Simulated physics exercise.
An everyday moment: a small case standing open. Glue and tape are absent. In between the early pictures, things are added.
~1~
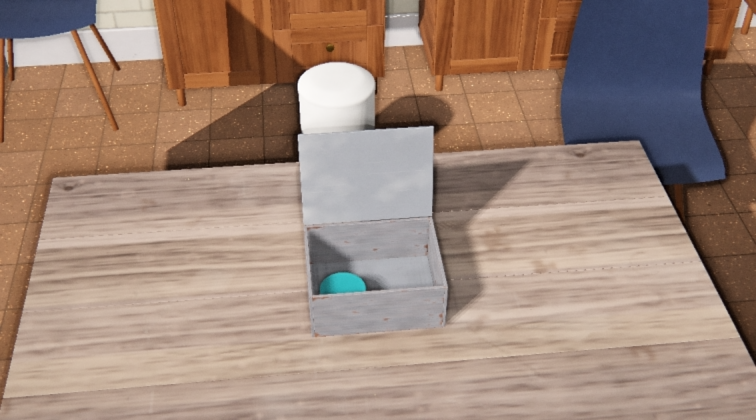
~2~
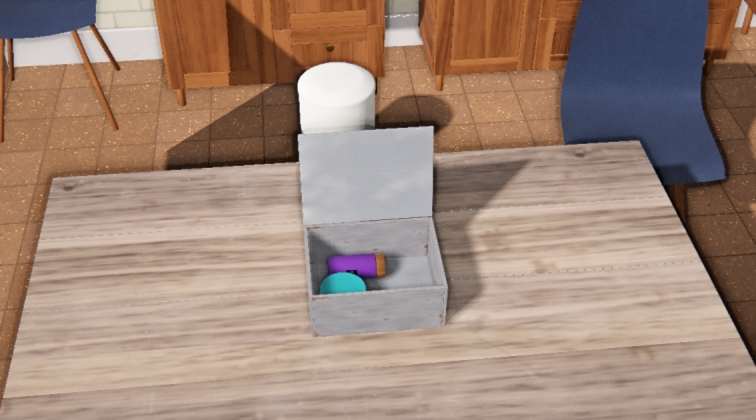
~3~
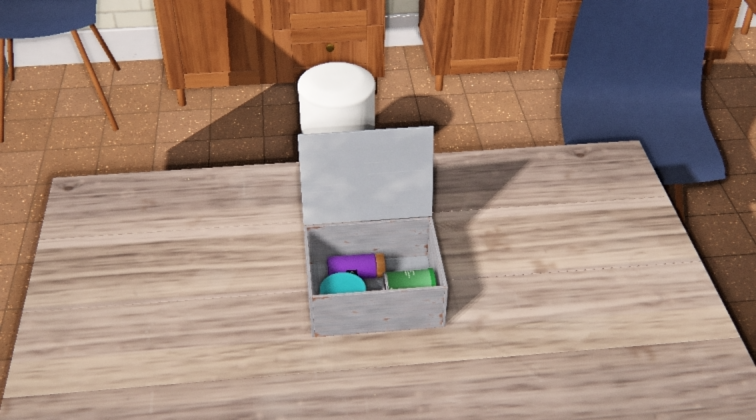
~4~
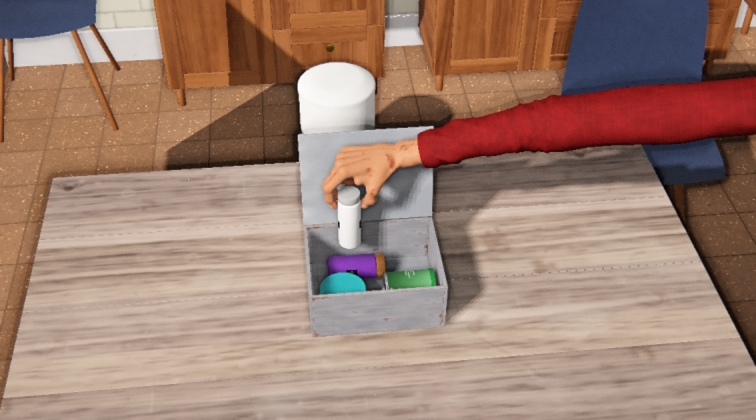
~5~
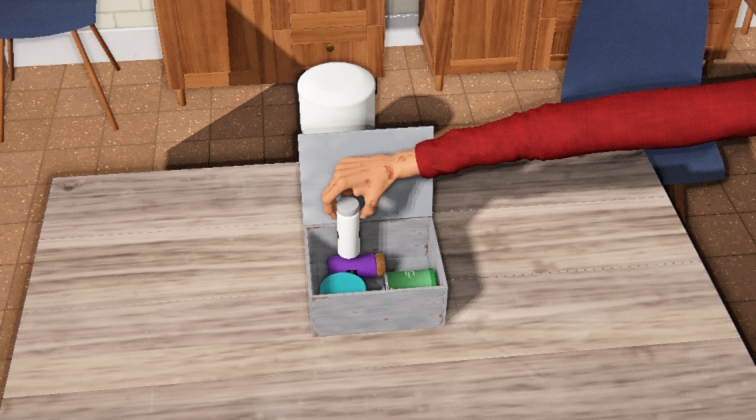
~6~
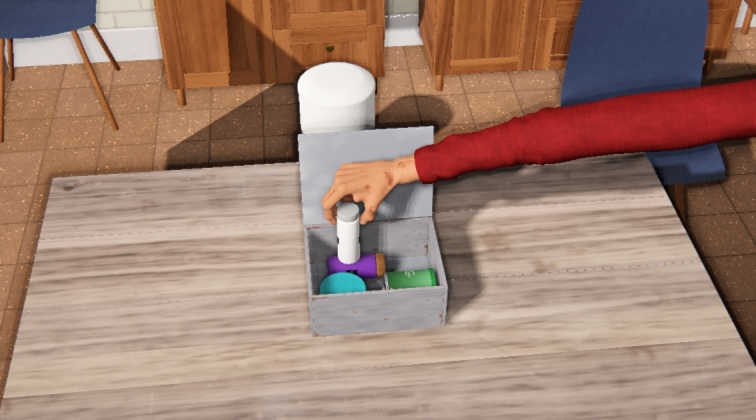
The video shows an open gray box on a wooden table holding a turquoise round item, then also a purple shaker and a green can, before a red-sleeved arm lowers a white shaker upright over the purple one.
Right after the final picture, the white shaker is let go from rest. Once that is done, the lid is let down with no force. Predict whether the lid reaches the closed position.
It does reach it.
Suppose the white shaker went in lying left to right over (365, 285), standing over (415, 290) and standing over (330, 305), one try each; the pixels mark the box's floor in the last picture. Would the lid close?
The first attempt ends with the lid lying shut, the second with it standing open, and the third with it standing open.
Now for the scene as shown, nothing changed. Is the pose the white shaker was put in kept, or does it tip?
As it turns out, it changes its angle.
Then, 1.30 s on from there, lid 82° above the rim; white shaker turned 10° from how it was put near (348, 234).
Then, 1.90 s on from there, lid 32° above the rim; white shaker turned 59° from how it was put near (352, 267).
Then, 2.50 s on from there, lid shut; white shaker on its side near (371, 275).
In the end, lid shut; toppled in the box, white shaker; the other 3 unmoved. At the end, from the last picture's camera, white shaker near (374, 294).
